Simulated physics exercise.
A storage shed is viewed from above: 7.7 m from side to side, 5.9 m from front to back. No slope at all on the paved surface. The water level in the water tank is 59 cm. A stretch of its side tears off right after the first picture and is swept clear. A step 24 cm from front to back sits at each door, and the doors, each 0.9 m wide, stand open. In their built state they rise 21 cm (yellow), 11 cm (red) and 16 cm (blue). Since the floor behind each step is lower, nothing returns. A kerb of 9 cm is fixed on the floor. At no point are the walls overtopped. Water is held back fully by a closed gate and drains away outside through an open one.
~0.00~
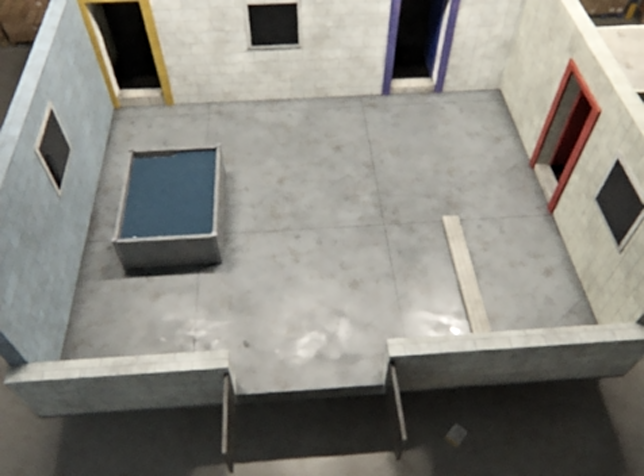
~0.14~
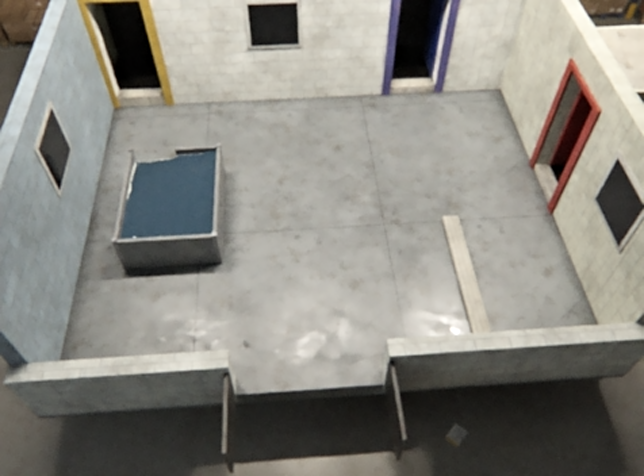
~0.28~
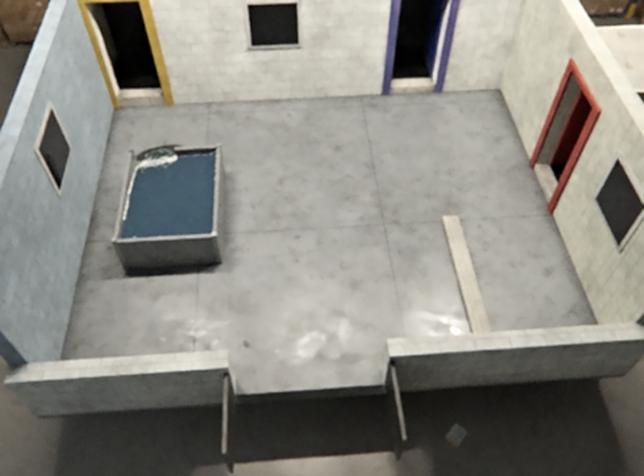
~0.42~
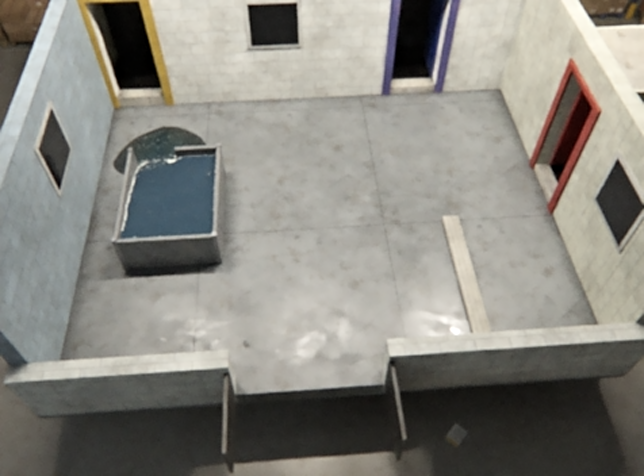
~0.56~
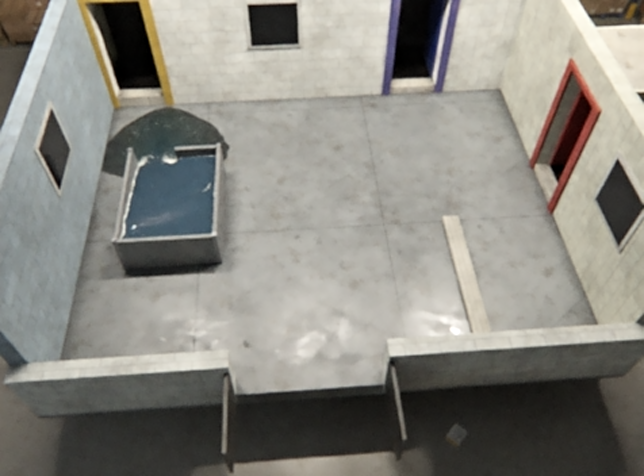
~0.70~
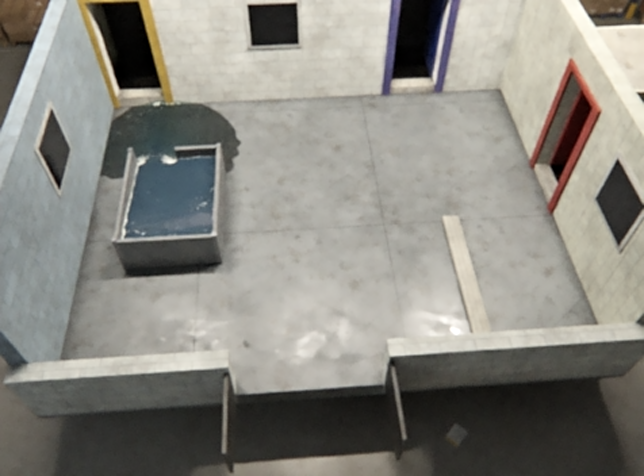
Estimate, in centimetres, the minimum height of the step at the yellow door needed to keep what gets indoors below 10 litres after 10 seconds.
28 cm.
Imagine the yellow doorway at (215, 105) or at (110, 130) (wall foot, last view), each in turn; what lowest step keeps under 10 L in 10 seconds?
In turn: About 17 cm, about 24 cm.
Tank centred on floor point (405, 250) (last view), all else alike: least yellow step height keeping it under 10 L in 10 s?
A minimum of about 8.5 cm.
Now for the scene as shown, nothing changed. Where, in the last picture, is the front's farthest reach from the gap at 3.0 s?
Around pixel (408, 97).
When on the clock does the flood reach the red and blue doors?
Red door 5.5 seconds; blue door 3.0 seconds.
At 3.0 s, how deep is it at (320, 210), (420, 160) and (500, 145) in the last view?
That's 0, 0 and 0 cm, in the order given.
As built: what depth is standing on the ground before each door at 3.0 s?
Yellow door 20 cm, red door 0 cm, blue door 1 cm.
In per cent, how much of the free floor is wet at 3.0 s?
Approximately 20 % of it.
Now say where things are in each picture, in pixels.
In the first picture, the water tank at (171, 194) is whole and still, 59 cm deep; the yellow door at (130, 62) is dry.
In the second picture, the gap is on the far side, the front 0.3 m out at a hidden place; the back of the water tank holds 59 cm.
In the third picture, the front is at (165, 149), 0.8 m from the gap on the far side; 0.6 m2 of floor is wet, 59 cm left at the back.
In the fourth picture, the gap is on the far side, the front 1.2 m out at (158, 131); the back of the water tank holds 59 cm.
In the fifth picture, water pours out on the far side and has run 1.8 m, to (164, 110); about 4 cm deep outside, 58 cm at the back.
In the sixth picture, the front is at (140, 106), 2.0 m from the gap on the far side; 3.5 m2 of floor is wet, 52 cm left at the back; water is at the yellow door at (130, 62).
After 1.4 s water covers 10 % of the floor, deepest (37 cm) near (114, 111); 29 cm at the yellow door, 2 litres in over its 21 cm step.
After 3.0 s water covers 20 % of the floor, deepest (22 cm) near (148, 134); 20 cm at the yellow door, 42 litres in over its 21 cm step.
After 10.0 s water covers 75 % of the floor, deepest (8 cm) near (117, 142); 7 cm at the yellow door, 43 litres in over its 21 cm step.
At the yellow door as built, the water arrived by 0.7 s and peaked near 32 cm at 1.6 s.
Run again over the same 10 s with other heights there, 17 litres in over 25.5 cm, 6 litres over 30 cm. The limit of 10 litres is kept from about 28 cm up.
